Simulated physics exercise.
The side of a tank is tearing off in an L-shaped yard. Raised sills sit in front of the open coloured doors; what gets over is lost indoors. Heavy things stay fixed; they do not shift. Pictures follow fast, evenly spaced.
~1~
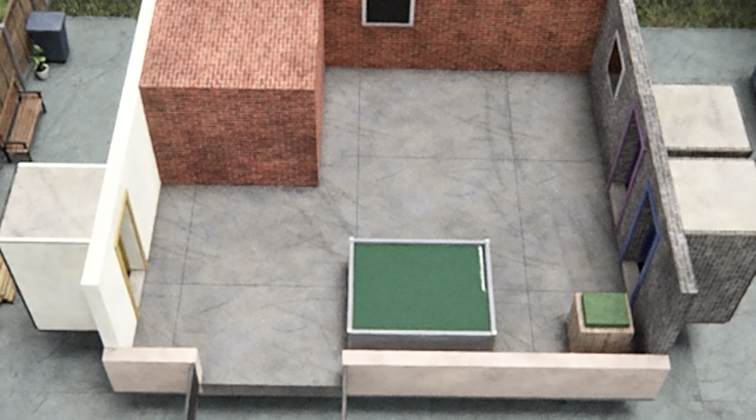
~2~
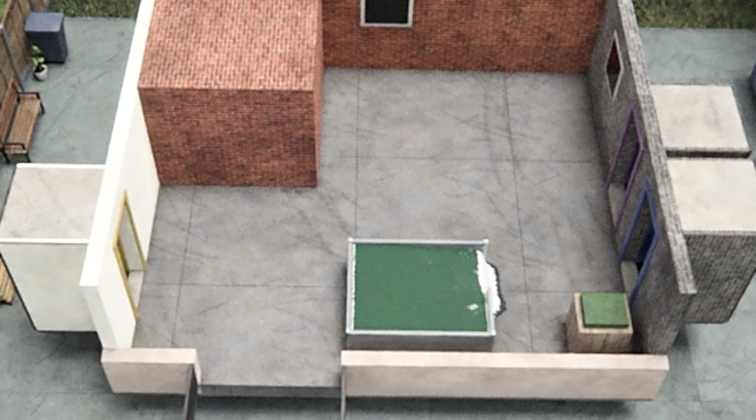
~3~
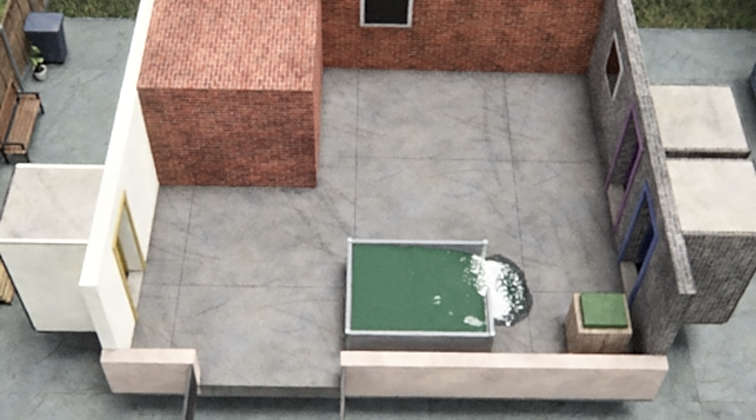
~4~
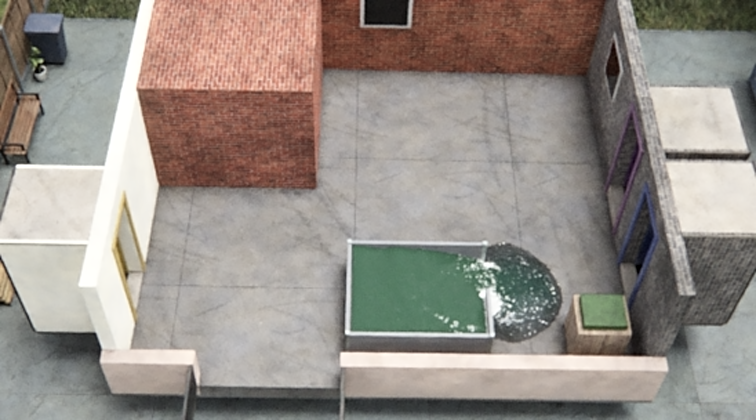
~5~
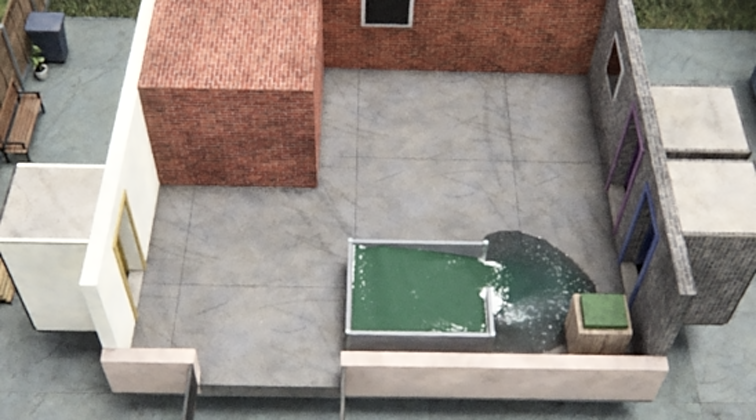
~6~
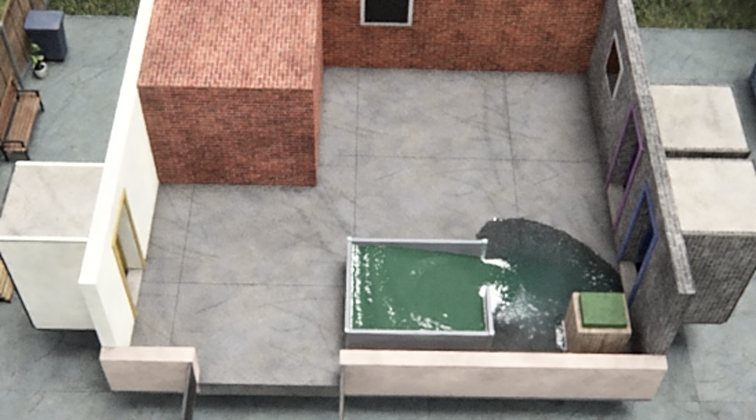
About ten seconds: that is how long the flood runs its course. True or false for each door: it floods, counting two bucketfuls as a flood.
Yellow door - false; blue door - true; purple door - false.
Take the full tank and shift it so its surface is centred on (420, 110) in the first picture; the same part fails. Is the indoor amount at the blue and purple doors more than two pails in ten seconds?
Blue door: Falls short; purple door: Falls short.
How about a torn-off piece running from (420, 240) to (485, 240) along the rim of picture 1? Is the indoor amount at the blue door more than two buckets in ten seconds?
I'd say blue door falls short.
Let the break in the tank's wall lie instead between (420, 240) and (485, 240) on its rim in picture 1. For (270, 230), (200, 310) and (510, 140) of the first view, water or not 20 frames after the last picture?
One after the other: No water, free of water, flooded.
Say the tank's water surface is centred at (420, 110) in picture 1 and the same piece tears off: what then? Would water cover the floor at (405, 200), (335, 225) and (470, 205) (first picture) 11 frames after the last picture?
I'd say still dry for the first, still dry for the second and still dry for the third.
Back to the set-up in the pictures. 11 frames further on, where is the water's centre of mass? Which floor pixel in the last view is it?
It's close to (479, 295).
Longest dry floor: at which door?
It's the door marked yellow.
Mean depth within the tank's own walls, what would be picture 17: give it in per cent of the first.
That would be roughly 58 per cent.
A moment on, water covers 15 % of the floor; the yellow door not reached, the blue door over two buckets in, the purple door wet at the sill, nothing in.
Next, water covers 25 % of the floor; the yellow door not reached, the blue door far over two buckets in, the purple door wet at the sill, nothing in.
Then, water covers 30 % of the floor; the yellow door not reached, the blue door far over two buckets in, the purple door wet at the sill, nothing in.
Later, water covers 50 % of the floor; the yellow door not reached, the blue door far over two buckets in, the purple door wet at the sill, nothing in.
In the end, water covers 70 % of the floor; the yellow door wet at the sill, nothing in, the blue door far over two buckets in, the purple door wet at the sill, nothing in.
